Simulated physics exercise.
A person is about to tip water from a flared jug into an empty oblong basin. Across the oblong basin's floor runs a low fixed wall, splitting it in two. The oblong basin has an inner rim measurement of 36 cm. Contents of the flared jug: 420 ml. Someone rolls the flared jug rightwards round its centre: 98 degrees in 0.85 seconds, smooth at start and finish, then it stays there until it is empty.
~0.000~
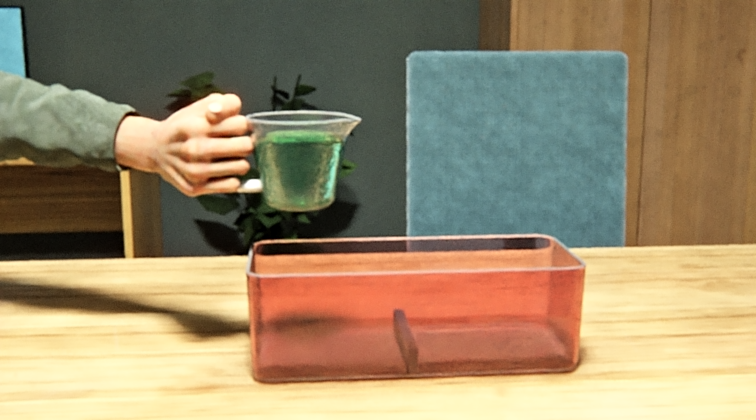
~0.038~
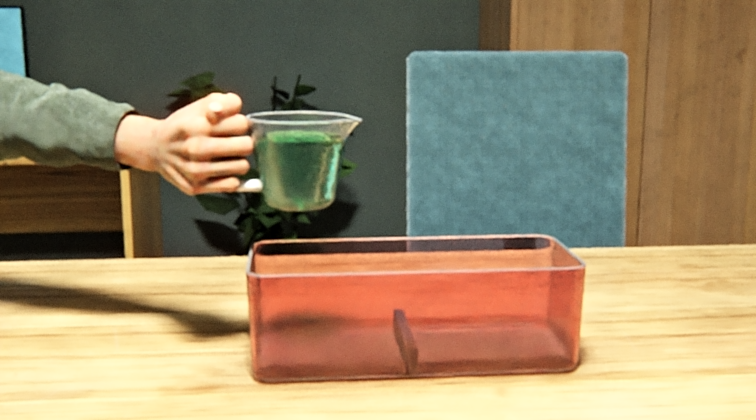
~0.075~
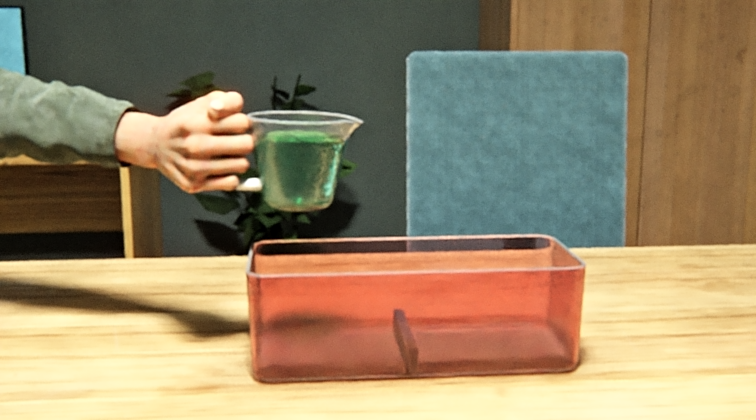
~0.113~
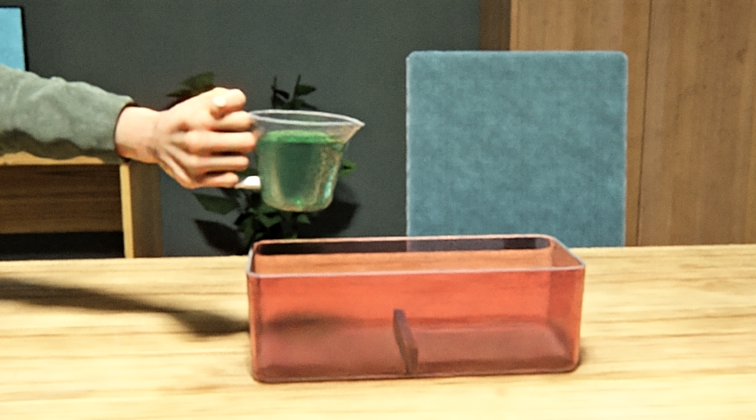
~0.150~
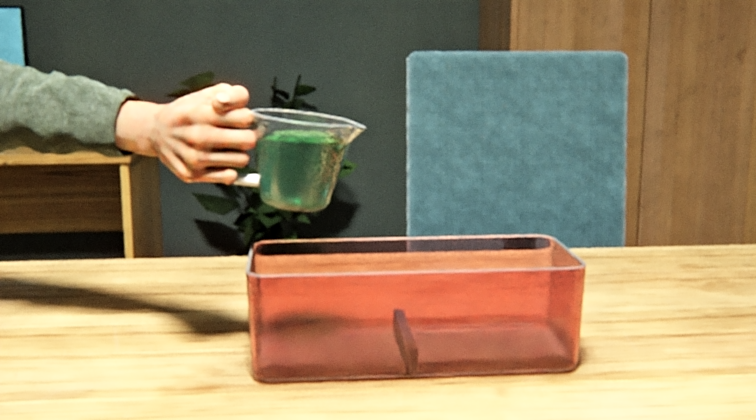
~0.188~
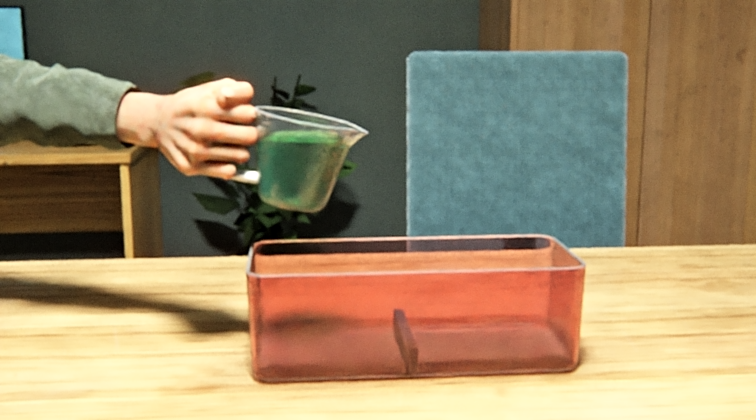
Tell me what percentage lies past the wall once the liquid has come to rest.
Some 58 per cent.
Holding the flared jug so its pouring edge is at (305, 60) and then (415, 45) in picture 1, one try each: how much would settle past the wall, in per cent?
I'd say 10 percent on the first go, 85 percent on the next.
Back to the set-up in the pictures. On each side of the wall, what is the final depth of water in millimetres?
Final reading - left some 8 mm, right some 10 mm.
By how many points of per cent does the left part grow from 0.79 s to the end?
I'd put it at some 18 percent.
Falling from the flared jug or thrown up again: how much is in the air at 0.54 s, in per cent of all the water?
Near 22 per cent at that moment.
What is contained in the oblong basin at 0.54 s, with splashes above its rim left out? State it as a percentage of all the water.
At that time the basin holds about 7 per cent of the liquid.
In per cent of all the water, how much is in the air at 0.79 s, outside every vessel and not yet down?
12 per cent, roughly.
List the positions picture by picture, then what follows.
In the first picture, it leans 0°; its right rim is at (362, 119); the water meets the walls at (253, 136) and (344, 135); the oblong basin's rim runs from (250, 259) to (569, 252); the wall's top is at (405, 329).
In the second picture, it leans 0°; its right rim is at (362, 119); the water meets the walls at (253, 136) and (344, 136).
In the third picture, it leans 2°; its right rim is at (363, 121); the water meets the walls at (254, 136) and (344, 136).
In the fourth picture, it leans 4°; its right rim is at (364, 123); the water meets the walls at (255, 136) and (345, 137).
In the fifth picture, it leans 7°; its right rim is at (366, 127); the water meets the walls at (258, 136) and (347, 138).
In the sixth picture, it leans 11°; its right rim is at (368, 132); the water meets the walls at (259, 136) and (350, 138).
After 0.54 s the tilt is 69° and 71 per cent is still to pour, 1 is left of the wall and 6 right of it.
After 0.79 s the tilt is 97° and 14 per cent is still to pour, 24 is left of the wall and 49 right of it.
After 1.06 s the tilt is 98° and 0 per cent is still to pour, 42 is left of the wall and 57 right of it.
After 1.35 s the tilt is 98° and 0 per cent is still to pour, 42 is left of the wall and 58 right of it.
In the end 42 per cent lies left of the wall, 58 right of it and 0 outside.
